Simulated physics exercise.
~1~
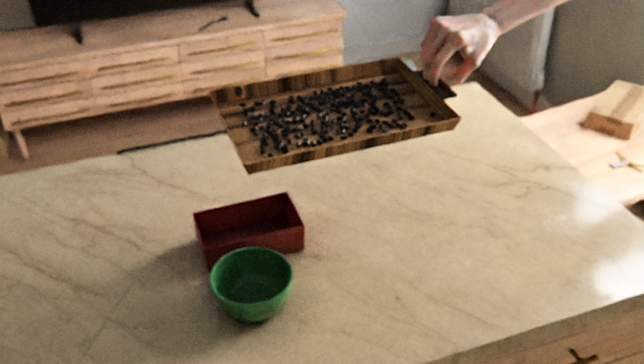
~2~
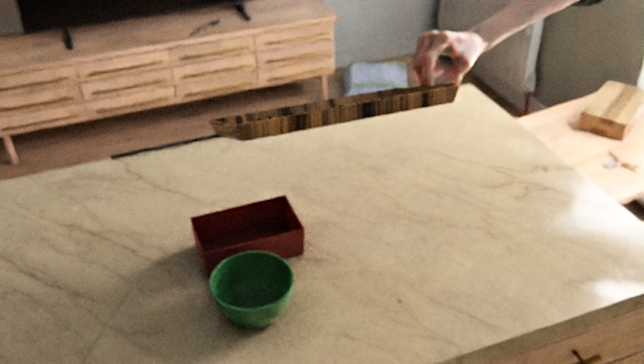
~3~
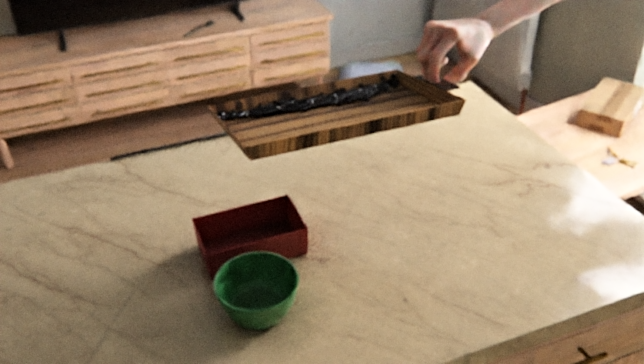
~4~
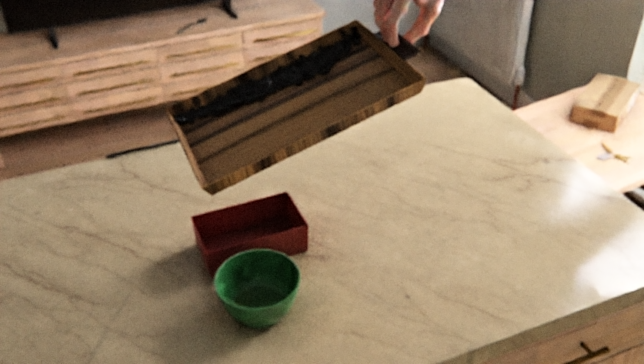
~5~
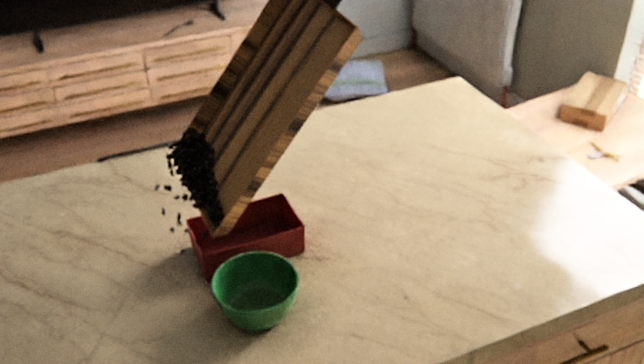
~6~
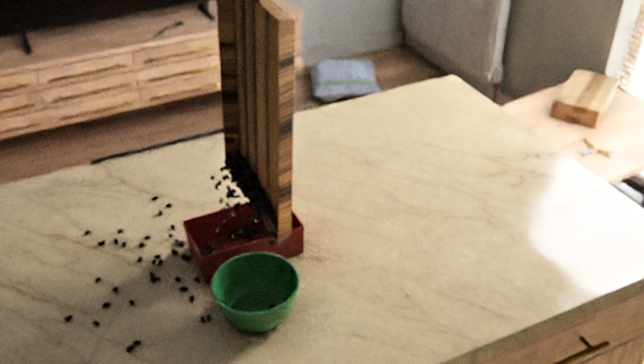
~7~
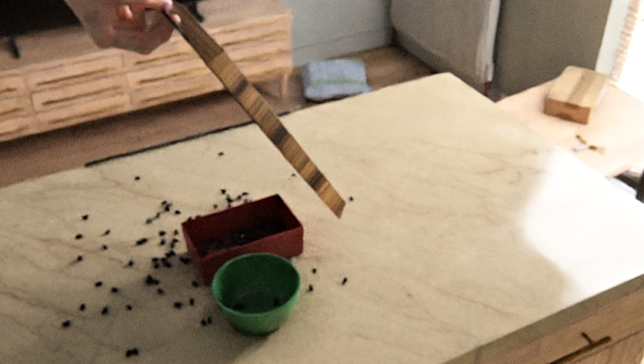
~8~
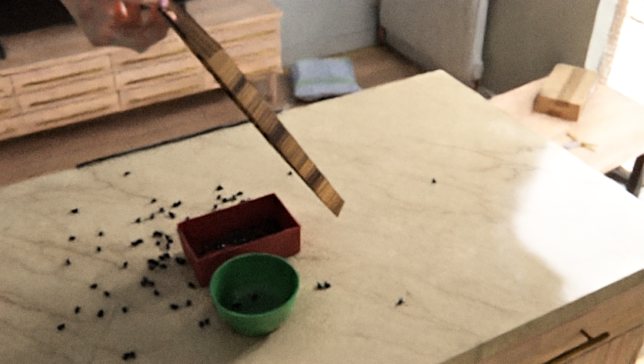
A hand holds a wooden tray of small black beans above the far side of a pale marbled tabletop, seen from above in a room with a wooden cabinet behind. A red tin stands left of centre, with a green bowl just in front of it. The tray tips briefly, comes back near level, then moves left and tilts steeply, its low side to the left. Beans pour over the tin, many landing inside and others scattering across the table. Finally the emptied tray hangs tipped past upright, with beans in the tin and slightly more lying outside, mostly to the left.
